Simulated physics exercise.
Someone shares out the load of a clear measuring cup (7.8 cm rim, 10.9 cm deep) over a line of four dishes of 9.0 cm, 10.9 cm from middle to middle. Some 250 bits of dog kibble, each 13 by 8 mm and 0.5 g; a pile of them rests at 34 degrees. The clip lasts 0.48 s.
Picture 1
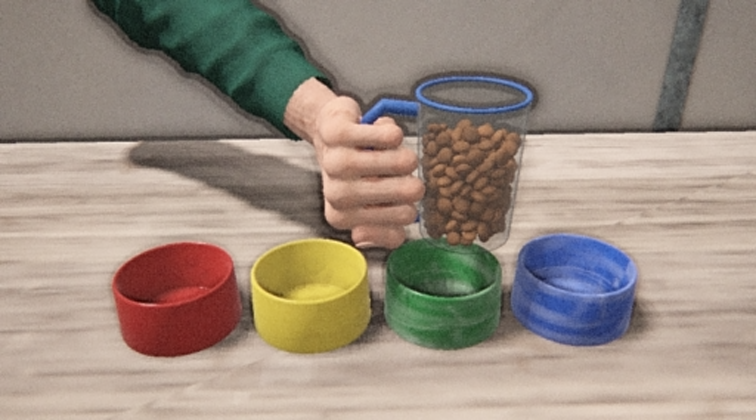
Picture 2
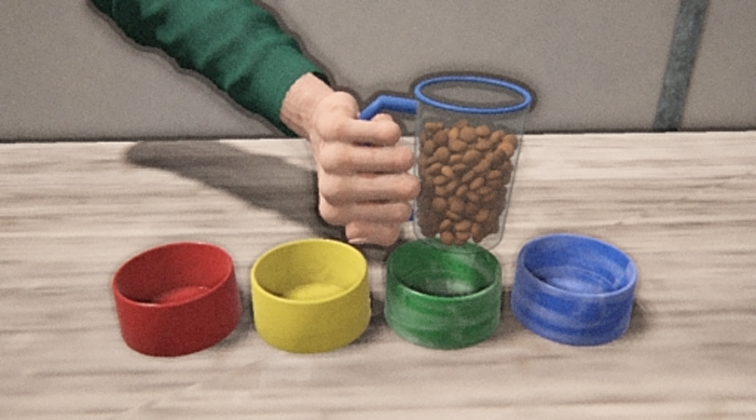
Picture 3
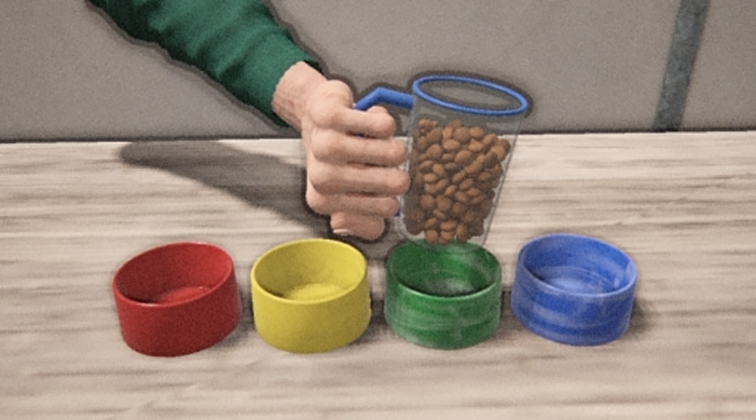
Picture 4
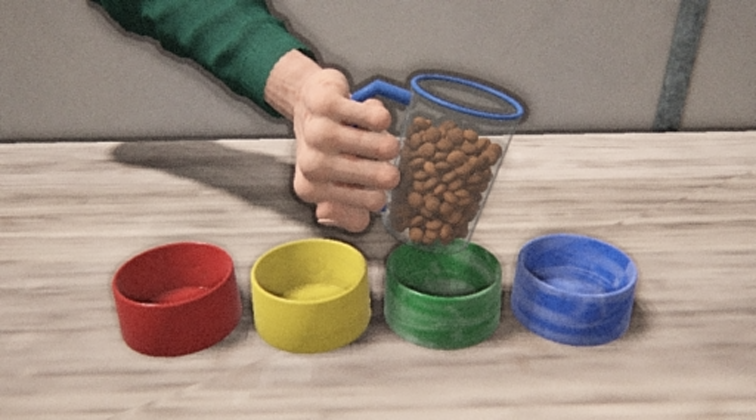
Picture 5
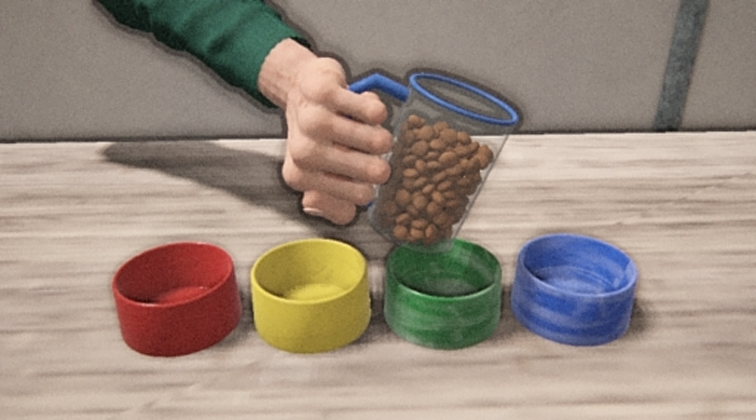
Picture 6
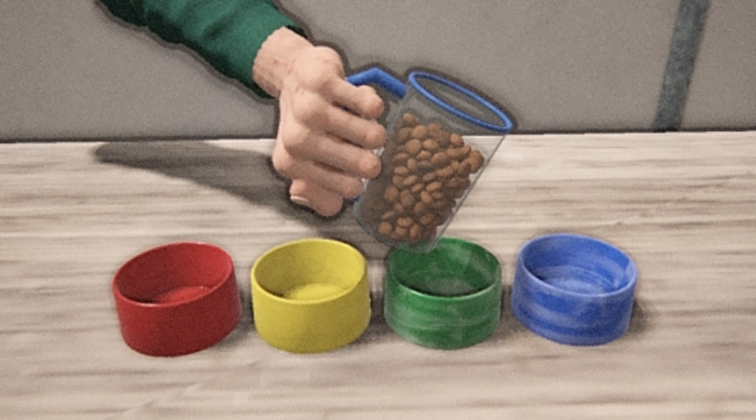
On a pale wooden tabletop, a hand in a green sleeve held a clear cup of brown kibble above red, yellow, green and blue dishes, then moved it slightly left while gradually tilting it rightward.
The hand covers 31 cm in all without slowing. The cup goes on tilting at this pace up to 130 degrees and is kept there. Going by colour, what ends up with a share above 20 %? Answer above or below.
Red below, blue below, green below, yellow above, counter below.
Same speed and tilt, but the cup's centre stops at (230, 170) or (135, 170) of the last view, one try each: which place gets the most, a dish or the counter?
Most goes to: Yellow, then yellow.
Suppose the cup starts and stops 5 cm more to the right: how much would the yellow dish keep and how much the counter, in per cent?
Then: Yellow 10; counter 40.
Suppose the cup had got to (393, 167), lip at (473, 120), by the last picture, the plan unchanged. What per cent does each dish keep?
Red 70; blue 0; green 0; yellow 0.
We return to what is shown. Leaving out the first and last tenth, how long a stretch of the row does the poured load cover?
Roughly 6 cm.
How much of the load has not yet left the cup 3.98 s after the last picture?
Some 0 per cent of the load.
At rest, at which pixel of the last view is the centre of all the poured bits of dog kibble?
At about (316, 287).
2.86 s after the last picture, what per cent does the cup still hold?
Roughly 0 per cent.
Then, 1.73 s after the last picture, tilt 126 degrees; cup holds 45 %, green 5 %, yellow 45 %.
Then, 2.86 s after the last picture, tilt 130 degrees; cup holds 0 %, green 5 %, yellow 85 %.
Then, 3.98 s after the last picture, tilt 130 degrees; cup holds 0 %, green 5 %, yellow 85 %.
In the end, red 0 %, blue 0 %, green 5 %, yellow 85 %, counter 10 %.
